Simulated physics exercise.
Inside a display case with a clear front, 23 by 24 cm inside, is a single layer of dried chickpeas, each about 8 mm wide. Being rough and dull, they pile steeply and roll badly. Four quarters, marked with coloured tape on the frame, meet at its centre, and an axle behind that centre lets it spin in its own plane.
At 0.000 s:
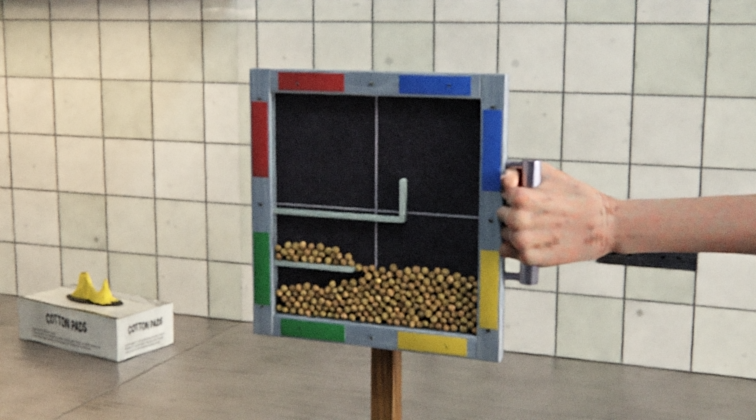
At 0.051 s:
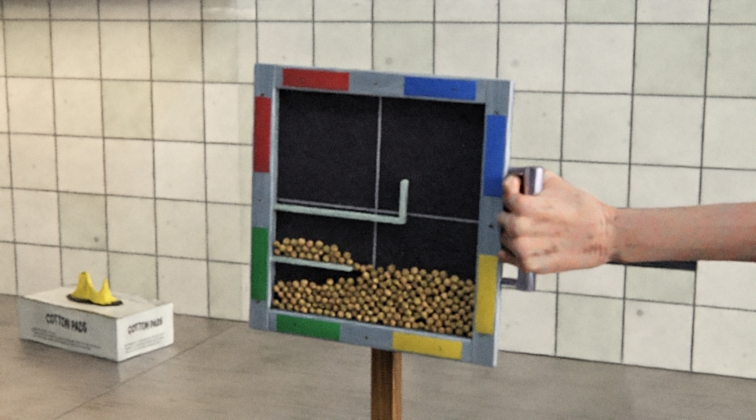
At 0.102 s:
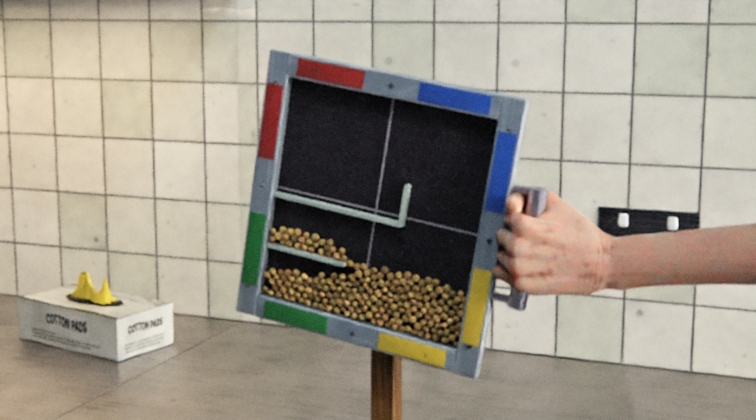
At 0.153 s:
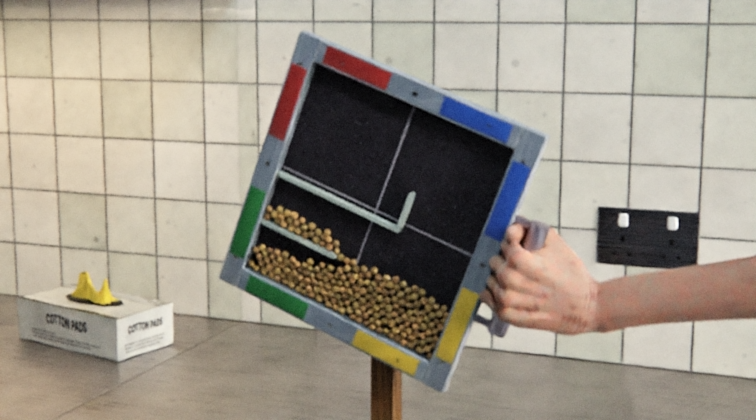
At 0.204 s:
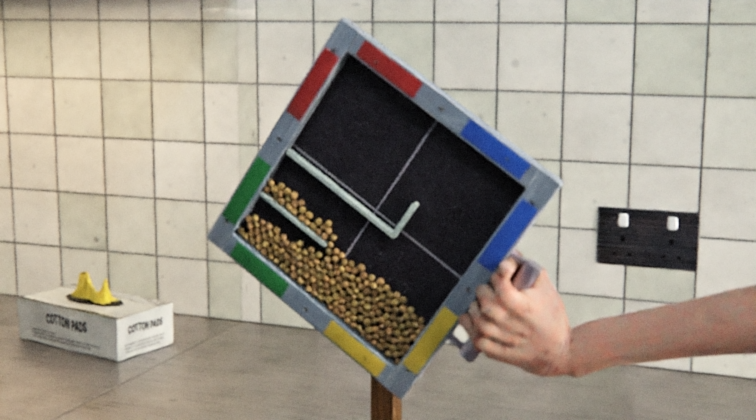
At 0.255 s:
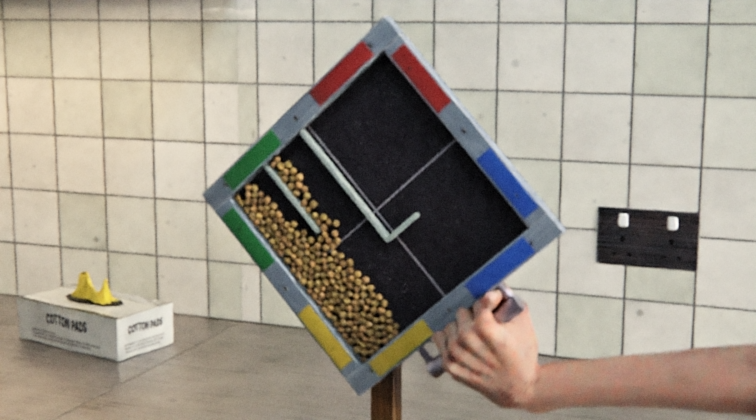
A hand grips the handle and turns the case of chickpeas clockwise onto its corner.
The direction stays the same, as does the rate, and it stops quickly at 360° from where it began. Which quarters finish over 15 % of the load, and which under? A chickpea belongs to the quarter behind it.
Here's how it ends: Yellow not reaching, red exceeding, blue not reaching, and green not reaching 15 %.
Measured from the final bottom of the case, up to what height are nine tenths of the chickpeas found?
That height is around 20 cm.
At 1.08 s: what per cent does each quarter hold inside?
Yellow quarter: 0; red quarter: 70; blue quarter: 30; green quarter: 0.
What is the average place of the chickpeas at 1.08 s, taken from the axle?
7 cm left, 4 cm below.
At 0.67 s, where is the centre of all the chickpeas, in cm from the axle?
Offset from axle: Approx. 6 cm left, 5 cm below.
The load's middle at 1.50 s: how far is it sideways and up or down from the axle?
Some 5 cm left and 4 cm above.
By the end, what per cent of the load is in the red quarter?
I'd say close to 70 per cent of the load.
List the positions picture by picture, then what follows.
Level, about 220 chickpeas; load centre (378, 294); top chickpea (303, 246); yellow (432, 344), red (311, 82), blue (435, 85), green (313, 330), in the first picture.
Turned 2° clockwise; load centre (375, 293); top chickpea (301, 242), in the second picture.
Turned 9° clockwise; load centre (366, 292); top chickpea (283, 230), in the third picture.
Turned 21° clockwise; load centre (351, 287); top chickpea (269, 209), in the fourth picture.
Turned 34° clockwise; load centre (335, 278); top chickpea (271, 183), in the fifth picture.
Turned 48° clockwise; load centre (321, 266); top chickpea (277, 159); yellow (325, 337), red (421, 78), blue (507, 183), green (248, 239); walls (301, 129) to (416, 215) (hooked), (265, 163) to (319, 231), in the sixth picture.
By 0.67 s it has turned 158°, the chickpeas' middle is 6 cm left of and 5 cm below the axle; by quarter, yellow 35 %, blue 65 %.
By 1.08 s it has turned 267°, the chickpeas' middle is 7 cm left of and 4 cm below the axle; by quarter, red 70 %, blue 30 %.
By 1.50 s it has turned 360°, the chickpeas' middle is 5 cm left of and 4 cm above the axle; by quarter, yellow 5 %, red 80 %, blue 10 %, green 5 %.
All still by 2.5 s, yellow 10 %, red 70 %, blue 10 %, green 10 %.
